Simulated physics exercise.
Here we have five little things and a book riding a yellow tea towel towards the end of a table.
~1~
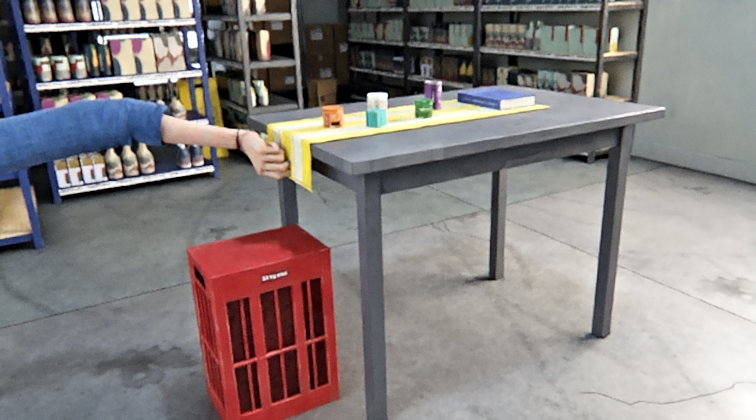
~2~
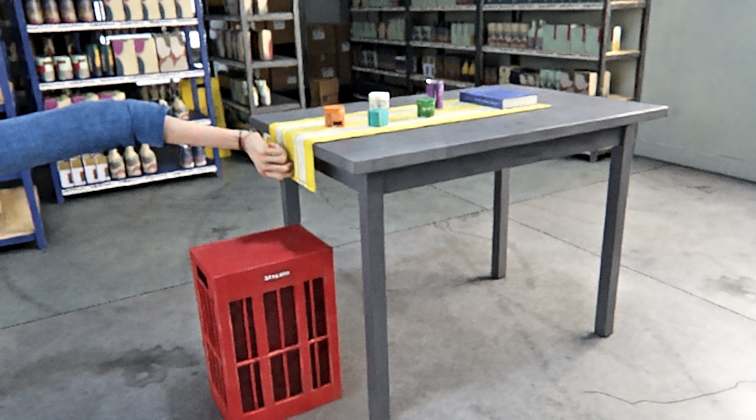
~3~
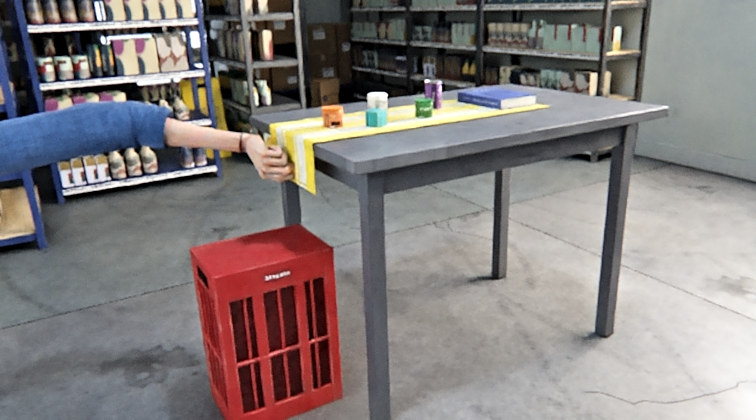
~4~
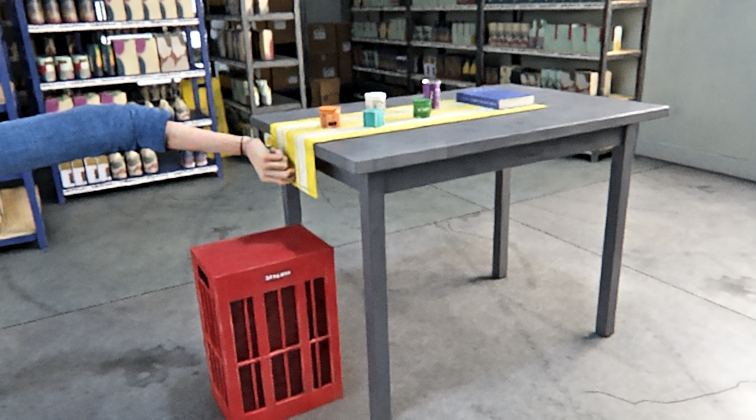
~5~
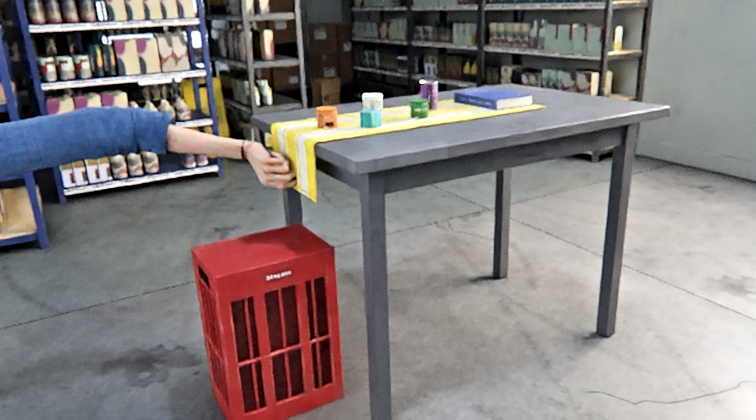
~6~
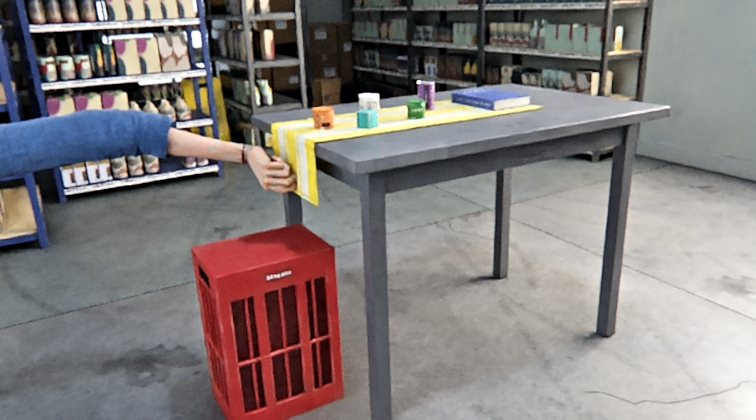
A hand at the left drew a yellow cloth slightly over the near end of a gray table, and the small colorful items and blue book on it shifted a little left, above a red crate.
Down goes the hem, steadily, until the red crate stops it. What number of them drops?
The table loses one.
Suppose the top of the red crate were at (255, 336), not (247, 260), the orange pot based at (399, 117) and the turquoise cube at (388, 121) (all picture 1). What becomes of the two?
The orange pot comes down; the turquoise cube comes down.
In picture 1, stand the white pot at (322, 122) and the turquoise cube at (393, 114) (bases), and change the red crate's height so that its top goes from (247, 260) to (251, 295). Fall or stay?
The white pot is carried off; the turquoise cube survives.
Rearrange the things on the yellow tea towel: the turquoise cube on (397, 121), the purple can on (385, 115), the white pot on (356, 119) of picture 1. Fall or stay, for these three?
The turquoise cube does not fall, the purple can survives, the white pot does not fall.
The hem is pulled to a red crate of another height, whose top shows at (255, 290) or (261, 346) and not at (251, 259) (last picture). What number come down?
The count: 2 and 4.
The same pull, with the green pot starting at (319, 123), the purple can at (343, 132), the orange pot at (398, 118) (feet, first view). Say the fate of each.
The green pot goes over; the purple can is carried off; the orange pot does not fall.
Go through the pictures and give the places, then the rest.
The first picture shows hem (312, 192); orange pot (332, 107); turquoise cube (376, 110); white pot (377, 94); green pot (424, 100); purple can (433, 82); top of the crate (247, 260).
The second picture shows hem (315, 192); orange pot (334, 107).
The third picture shows hem (315, 195); turquoise cube (376, 110).
The fourth picture shows hem (317, 198); white pot (375, 94); top of the crate (250, 259).
The fifth picture shows hem (316, 203); green pot (419, 100).
The sixth picture shows hem (318, 206); orange pot (323, 108); turquoise cube (367, 111); white pot (369, 95); green pot (416, 100); purple can (426, 82).
Soon after, hem near (297, 216); all still up.
After that, hem on the crate; orange pot gone.
In the end, hem on the crate; orange pot gone. The count of fallen things is one.
